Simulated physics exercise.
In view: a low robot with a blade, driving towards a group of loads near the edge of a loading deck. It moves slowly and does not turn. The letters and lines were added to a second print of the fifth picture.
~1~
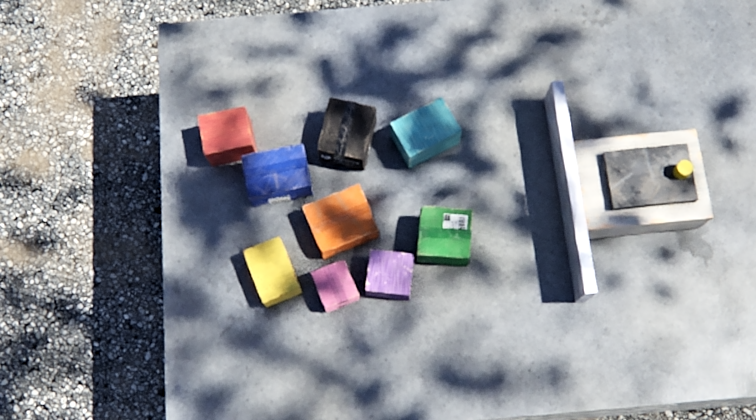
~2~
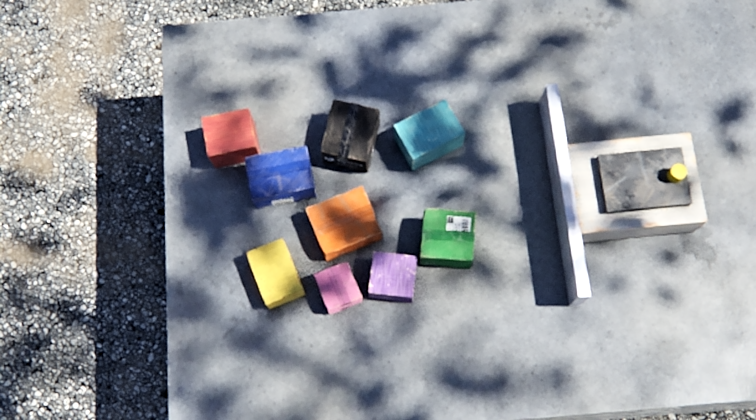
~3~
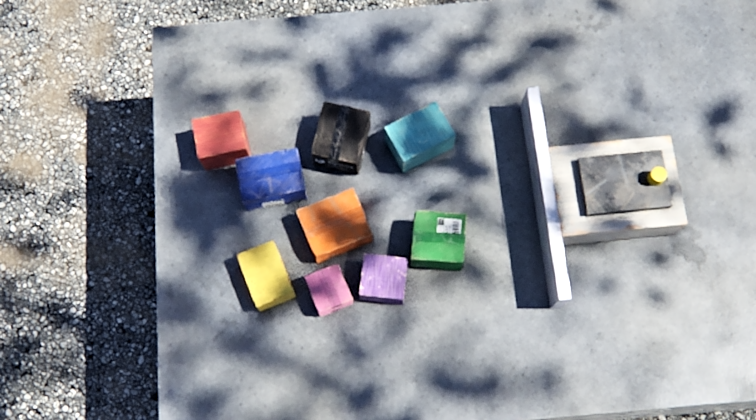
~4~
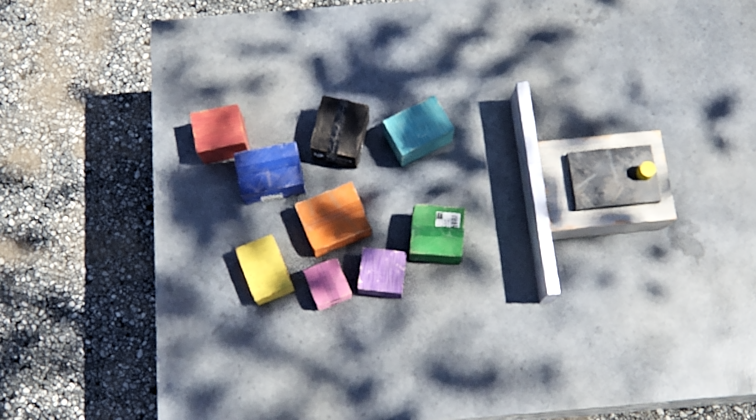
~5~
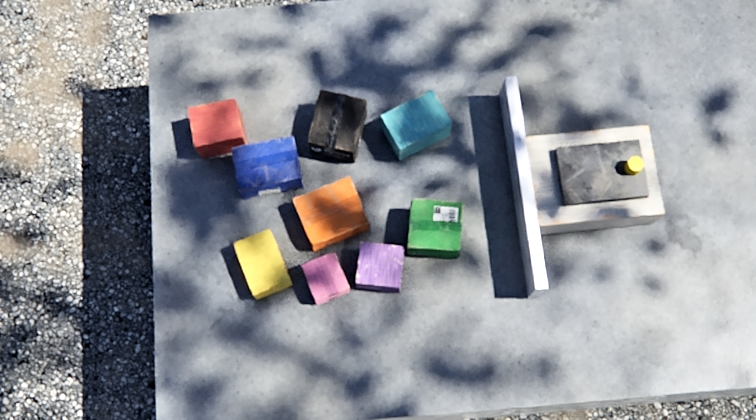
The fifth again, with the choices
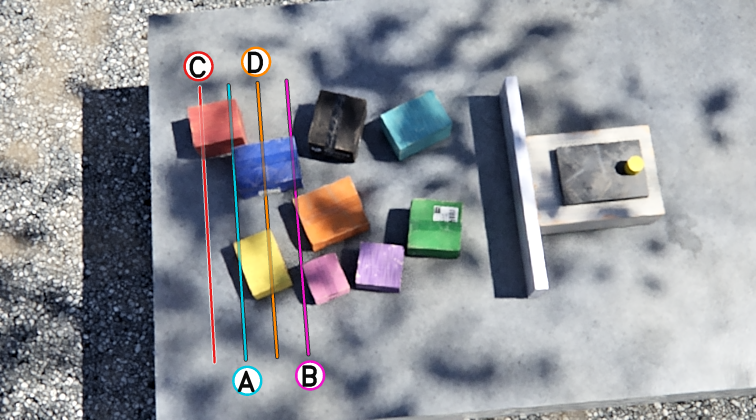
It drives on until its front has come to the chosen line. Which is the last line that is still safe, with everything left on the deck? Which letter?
B.
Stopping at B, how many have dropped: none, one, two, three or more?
The count is none.
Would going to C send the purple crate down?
No.
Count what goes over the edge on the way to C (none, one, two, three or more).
By then, three or more.
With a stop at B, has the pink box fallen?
No.
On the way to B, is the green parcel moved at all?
By then, yes.
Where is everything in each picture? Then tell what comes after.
The first picture shows black box (348, 134); blue parcel (278, 176); turquoise crate (425, 134).
The second picture shows robot (638, 181); yellow crate (276, 274).
The third picture shows robot (617, 183); red crate (222, 141).
The fourth picture shows robot (607, 178); pink box (328, 284).
The fifth picture shows robot (595, 173); black box (338, 127); blue parcel (268, 168); turquoise crate (415, 126).
On the copy, A at (237, 217); B at (297, 212); C at (207, 219); D at (267, 214).
On B. First, robot (513, 180); purple crate (371, 273); turquoise crate (394, 124).
Then, robot (431, 186); blue parcel (217, 176); yellow crate (248, 269).
Finally, robot (368, 192); blue parcel (157, 183); red crate (158, 131); nothing has fallen.
By contrast, A drops the blue parcel and red crate; C drops the black box, blue parcel, yellow crate, red crate and orange parcel; D drops the blue parcel and red crate.
